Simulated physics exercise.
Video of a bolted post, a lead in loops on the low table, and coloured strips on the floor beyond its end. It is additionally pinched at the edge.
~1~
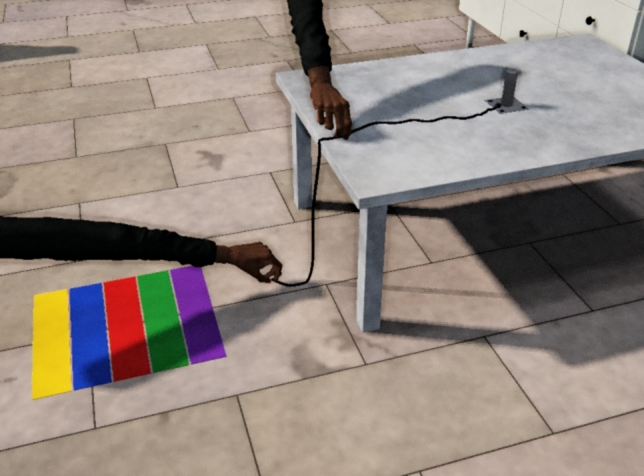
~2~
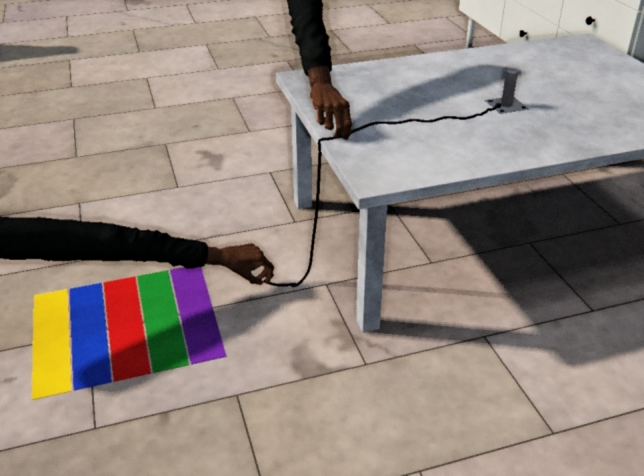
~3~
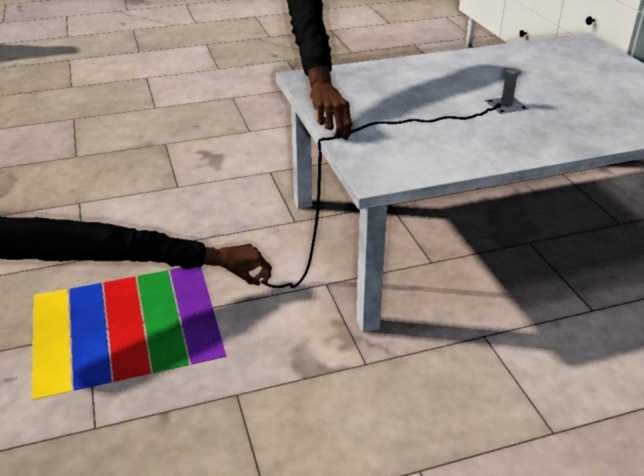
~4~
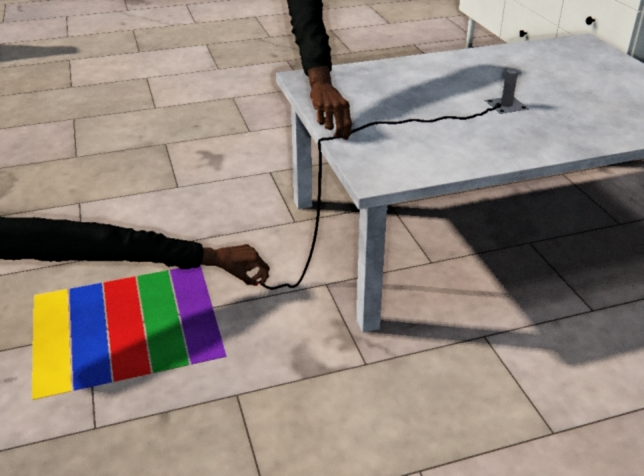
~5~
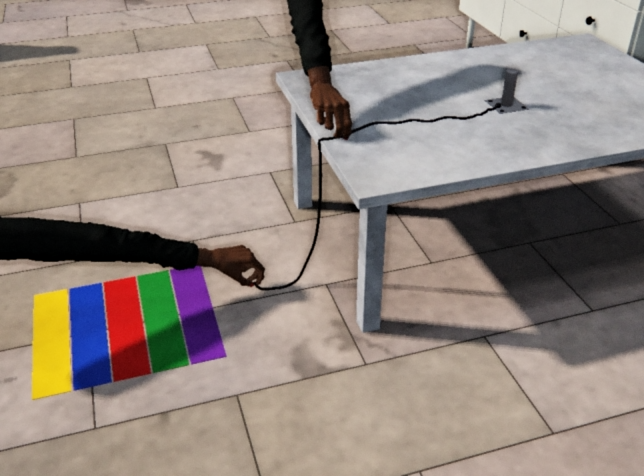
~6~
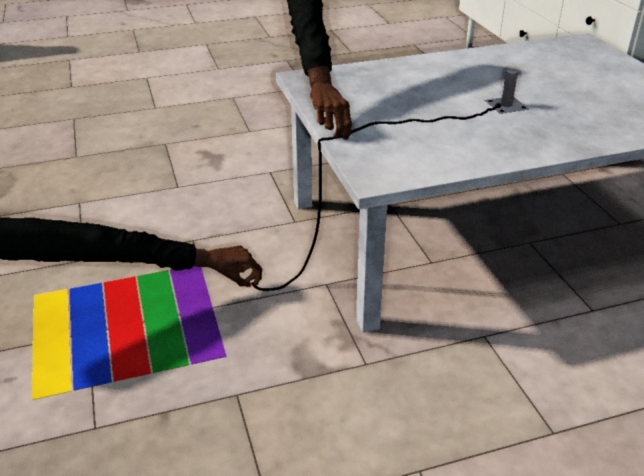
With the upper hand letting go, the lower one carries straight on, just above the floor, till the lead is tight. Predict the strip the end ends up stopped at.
The end ends up at the green strip.
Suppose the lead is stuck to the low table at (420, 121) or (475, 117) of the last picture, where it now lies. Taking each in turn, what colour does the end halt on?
In order: Green, then green.
Soon after, end near (224, 289); short of the strips.
After that, end near (181, 297); over purple.
At the stop, end near (156, 302); over green. It gets as far as the green strip.
